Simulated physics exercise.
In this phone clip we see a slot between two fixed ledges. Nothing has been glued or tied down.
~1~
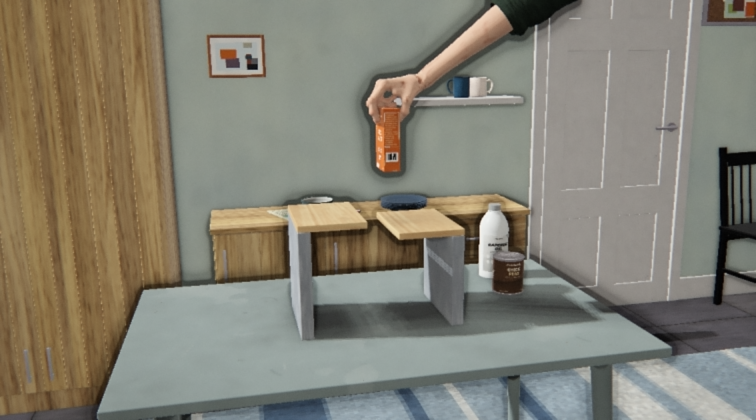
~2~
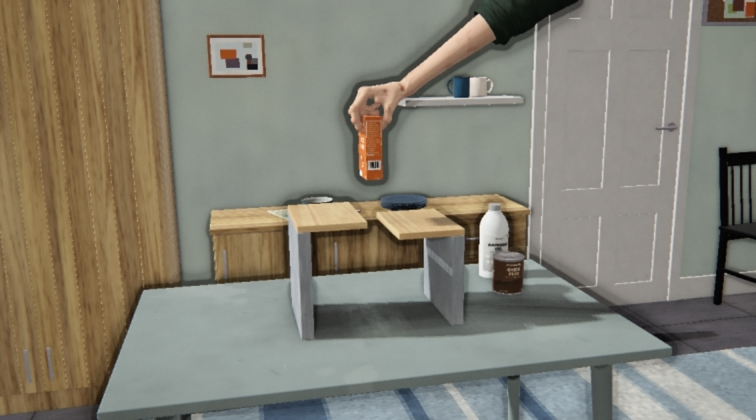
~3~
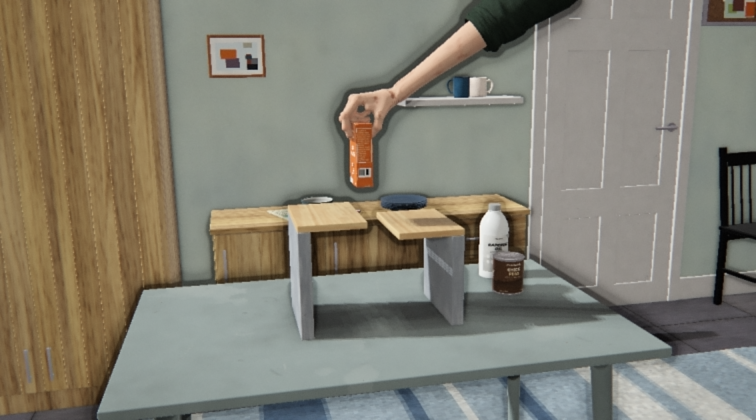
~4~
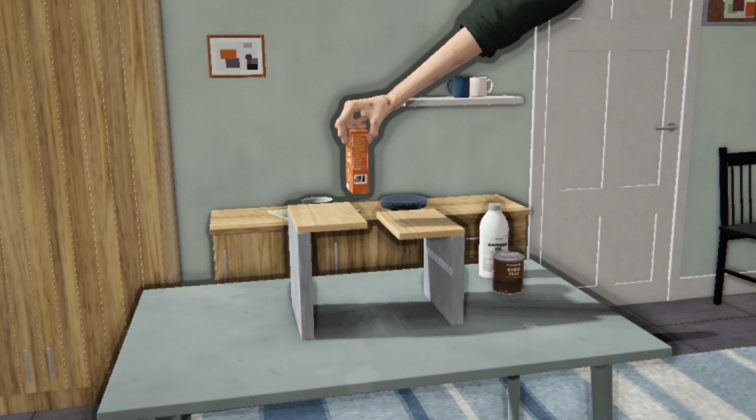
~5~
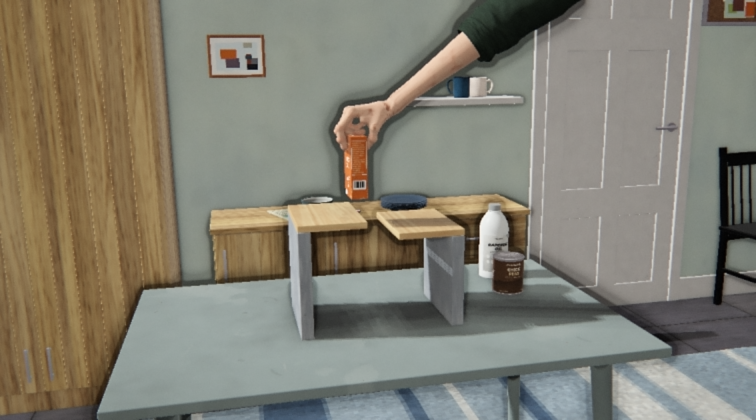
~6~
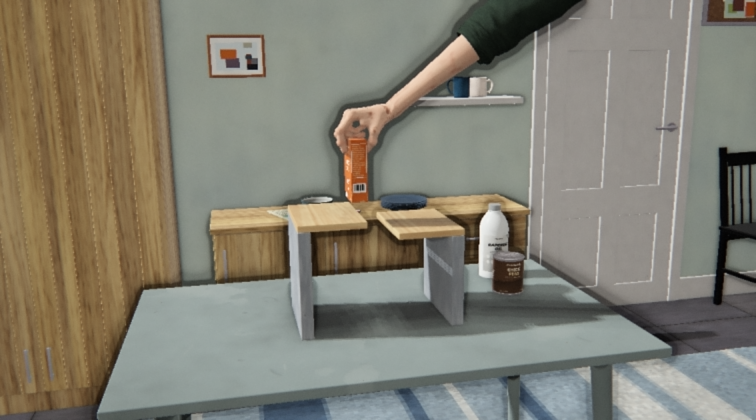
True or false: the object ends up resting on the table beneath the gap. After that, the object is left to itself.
False.
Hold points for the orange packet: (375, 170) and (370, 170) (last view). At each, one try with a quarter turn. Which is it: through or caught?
In the first case it falls clear through; in the second it gets held up.
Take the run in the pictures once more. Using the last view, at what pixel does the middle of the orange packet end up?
At about (356, 181).
Then, 0.20 s later than the last frame, orange packet moved a little near (356, 181).
Then, 1.30 s later than the last frame, orange packet resting near (356, 181).
When it is over, all 3 as before. End places, in pixels of the last picture, orange packet near (356, 181). The packet is caught.
